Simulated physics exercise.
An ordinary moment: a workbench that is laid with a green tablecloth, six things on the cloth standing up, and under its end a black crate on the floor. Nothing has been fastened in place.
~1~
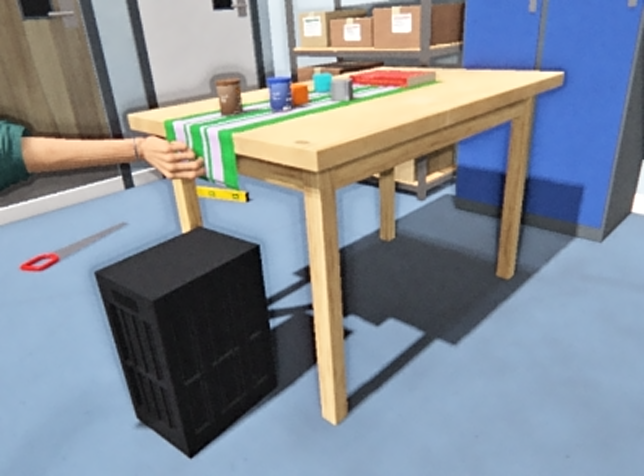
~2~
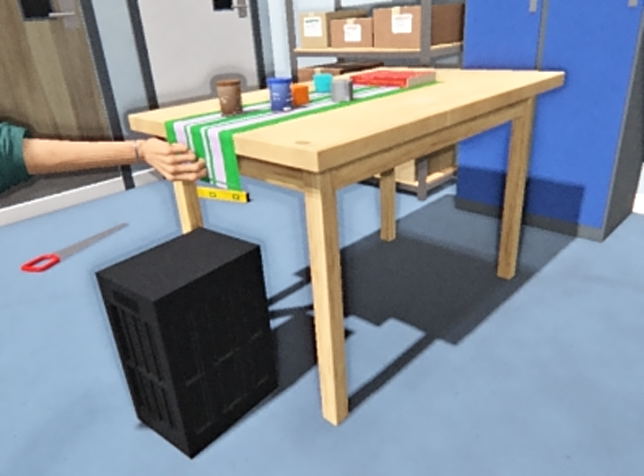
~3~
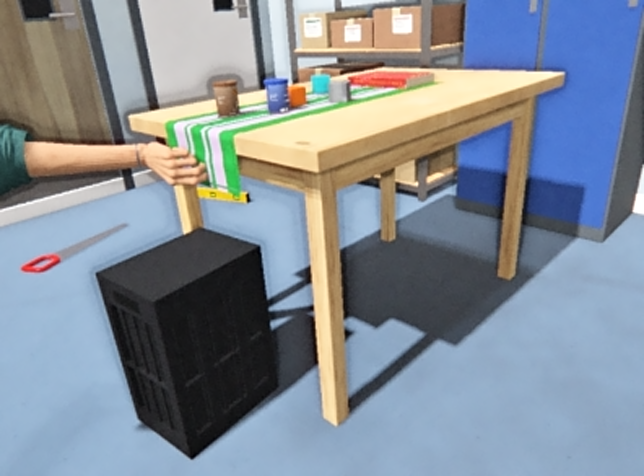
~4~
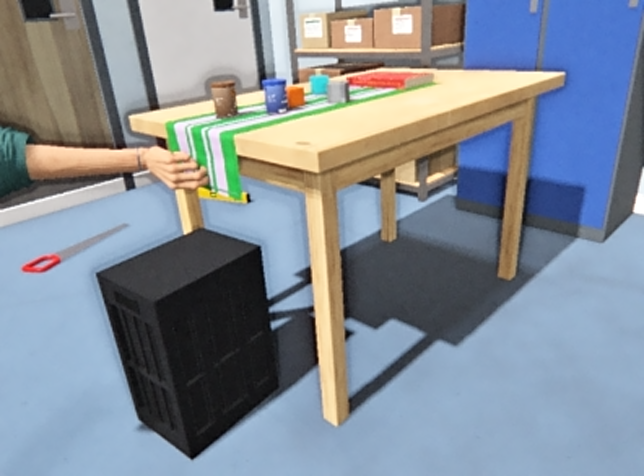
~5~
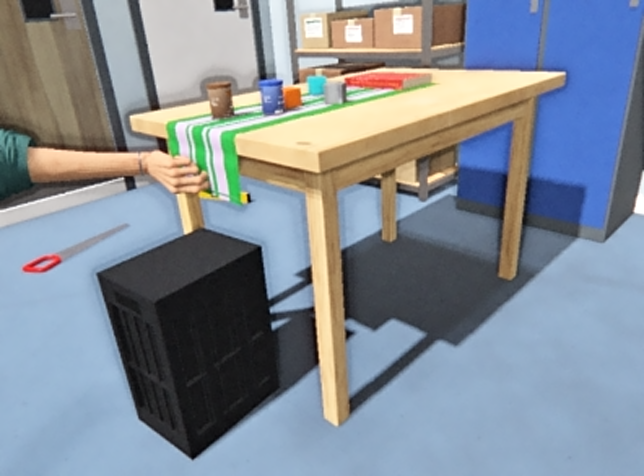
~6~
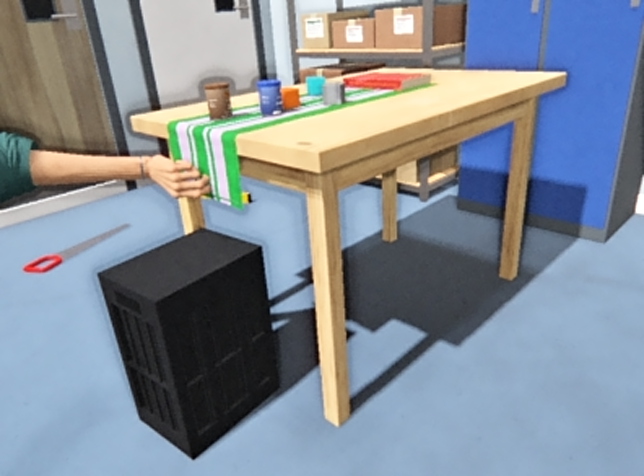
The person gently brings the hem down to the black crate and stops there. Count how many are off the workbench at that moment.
Off the workbench: One.
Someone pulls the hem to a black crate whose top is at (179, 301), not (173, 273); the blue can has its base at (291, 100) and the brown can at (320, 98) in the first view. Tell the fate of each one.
Blue can stays, brown can stays.
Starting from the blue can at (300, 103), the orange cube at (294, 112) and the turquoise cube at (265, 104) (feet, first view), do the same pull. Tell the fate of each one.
Blue can stays, orange cube stays, turquoise cube stays.
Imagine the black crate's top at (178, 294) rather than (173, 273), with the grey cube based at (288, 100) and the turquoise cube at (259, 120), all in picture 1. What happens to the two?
Result: Grey cube still there, turquoise cube gone.
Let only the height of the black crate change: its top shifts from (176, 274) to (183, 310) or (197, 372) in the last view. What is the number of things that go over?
Totals 2, 4.
Soon after, hem near (212, 218); all still up.
Then, hem on the crate; brown can gone.
At rest, hem on the crate; brown can gone. The answer is one.
